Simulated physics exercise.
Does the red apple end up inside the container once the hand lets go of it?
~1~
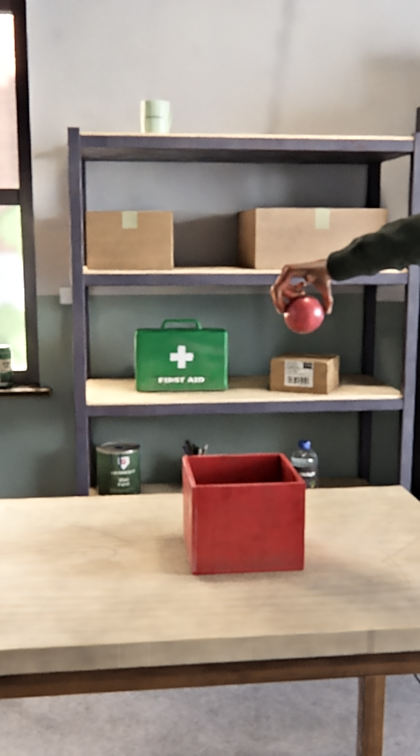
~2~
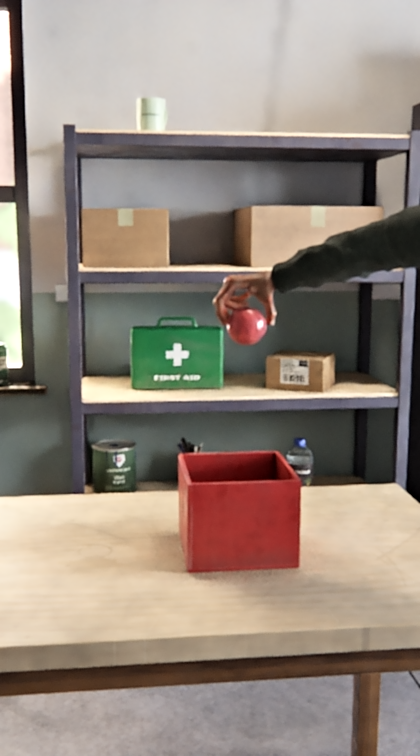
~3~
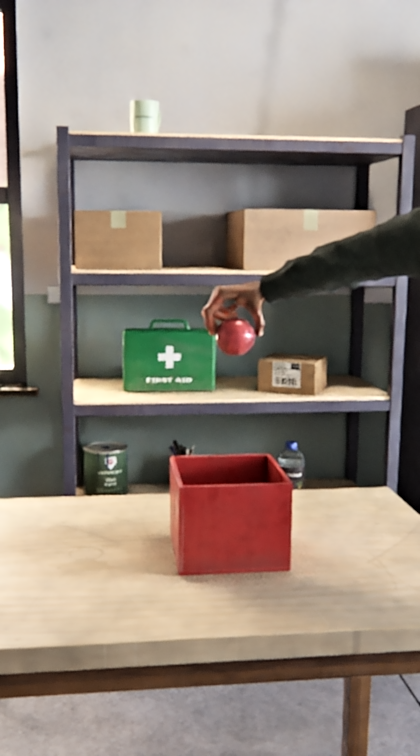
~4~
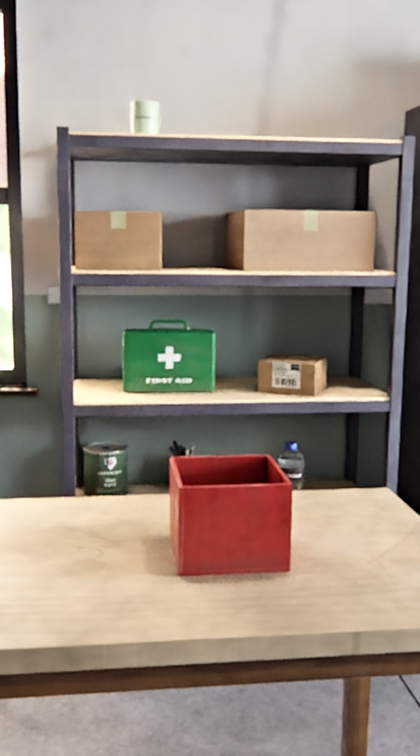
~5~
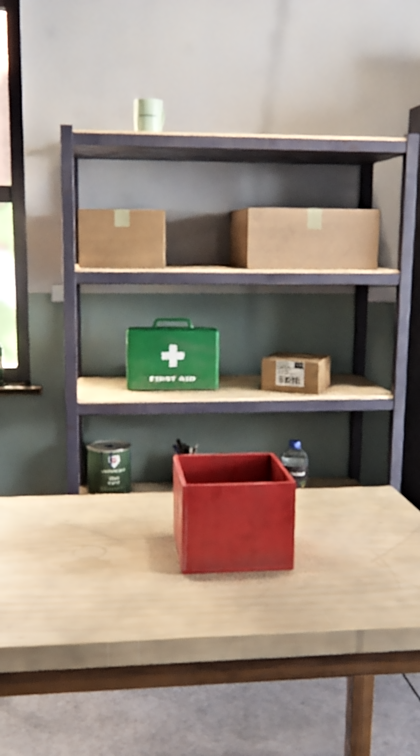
Yes, the red apple drops into the red container and is caught there. It is out of sight at the end, with none of it seen on the table around the container.
